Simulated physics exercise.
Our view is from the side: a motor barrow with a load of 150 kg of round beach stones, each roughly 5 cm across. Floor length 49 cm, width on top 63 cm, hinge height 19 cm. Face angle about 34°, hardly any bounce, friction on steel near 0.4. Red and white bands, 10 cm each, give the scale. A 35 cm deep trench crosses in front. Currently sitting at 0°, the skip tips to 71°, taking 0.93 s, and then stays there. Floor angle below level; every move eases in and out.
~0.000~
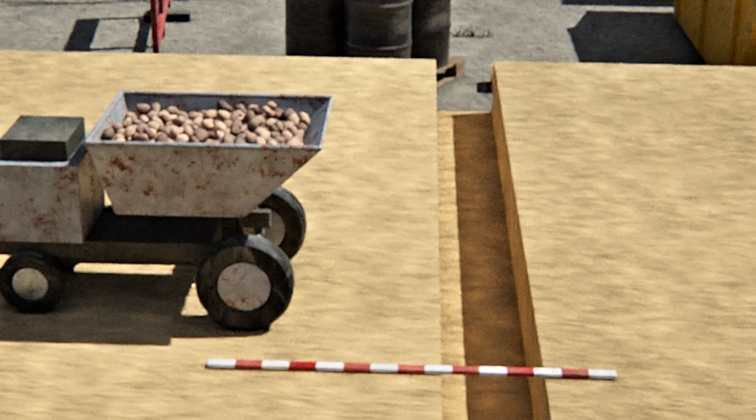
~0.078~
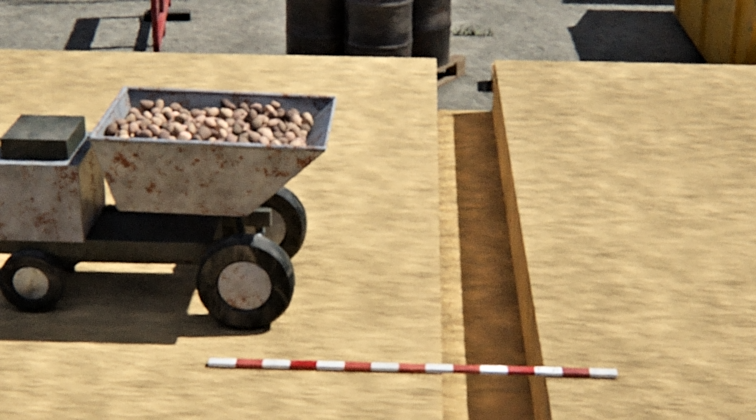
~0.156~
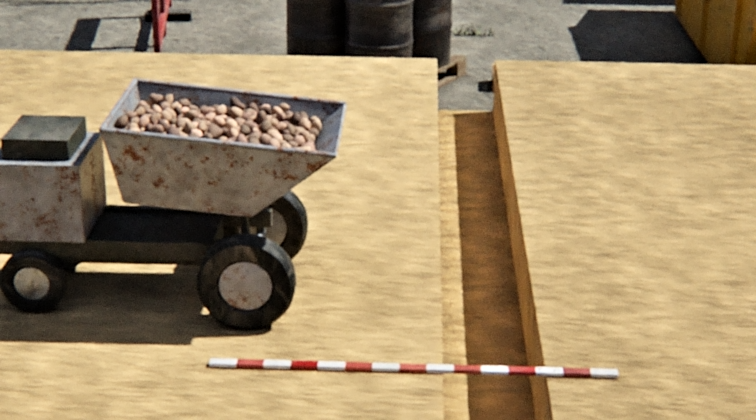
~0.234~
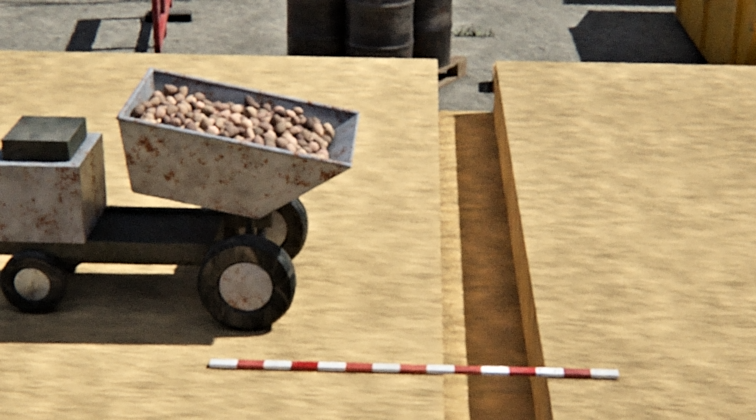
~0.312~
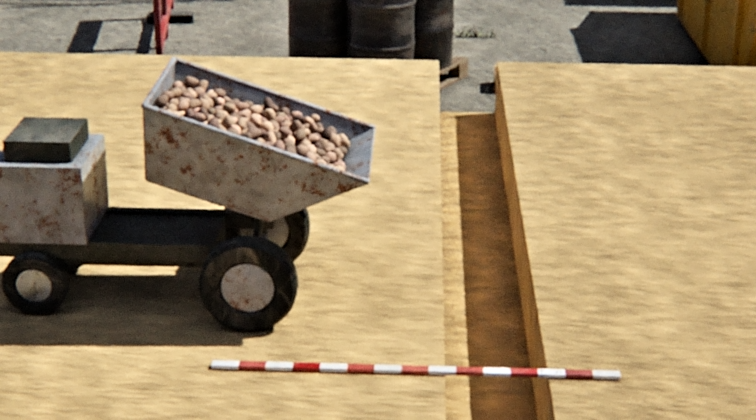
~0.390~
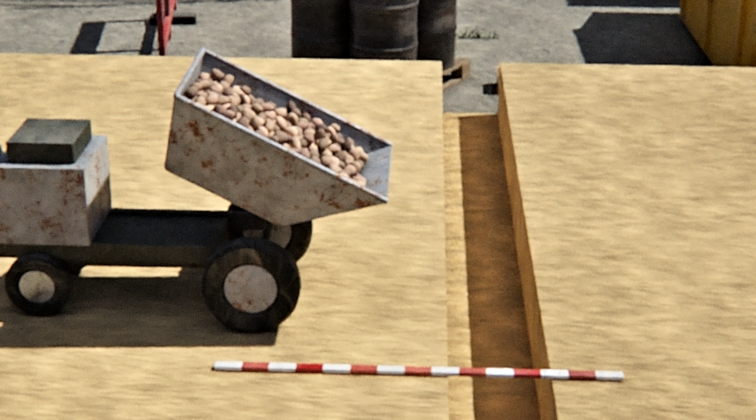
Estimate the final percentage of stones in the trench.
I would say 90 percent.
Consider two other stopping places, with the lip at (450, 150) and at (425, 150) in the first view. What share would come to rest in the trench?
About 10 per cent first, then about 40 per cent.
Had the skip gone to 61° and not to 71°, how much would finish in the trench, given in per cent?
Trench share: Approx. 100%.
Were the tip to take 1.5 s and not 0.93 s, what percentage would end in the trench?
In that case some 90 per cent.
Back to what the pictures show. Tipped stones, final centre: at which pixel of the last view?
Roughly at pixel (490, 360).
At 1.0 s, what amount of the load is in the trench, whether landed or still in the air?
About 40 per cent by then.
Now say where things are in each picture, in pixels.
Lip at (321, 149), floor tilted 0°, highest stones at (229, 119), in the first frame.
The skip is at 1°, its lip at (325, 150); the top of the load is at (216, 116); the stones move at 0.3 m/s on average, in the second frame.
Lip at (336, 156), floor tilted 5°, highest stones at (181, 114); the stones move at 0.6 m/s on average, in the third frame.
Lip at (351, 167), floor tilted 11°, highest stones at (172, 104); the stones move at 0.7 m/s on average, in the fourth frame.
Lip at (368, 182), floor tilted 19°, highest stones at (185, 94); the stones move at 0.9 m/s on average, in the fifth frame.
The skip is at 27°, its lip at (387, 202); the top of the load is at (205, 85); the stones move at 1.0 m/s on average, in the sixth frame.
After 0.7 s the floor is at 60°; 100 % in the skip; the foremost stones are at (424, 261).
After 1.0 s the floor is at 71°; 53 % in the skip, 7 % short of the trench, 40 % in the trench; the foremost stones are at (532, 378).
After 1.4 s the floor is at 71°; 13 % in the skip, 9 % short of the trench, 78 % in the trench; the foremost stones are at (539, 359).
After 3.3 s the floor is at 71°; 1 % in the skip, 9 % short of the trench, 90 % in the trench; the foremost stones are at (542, 333).
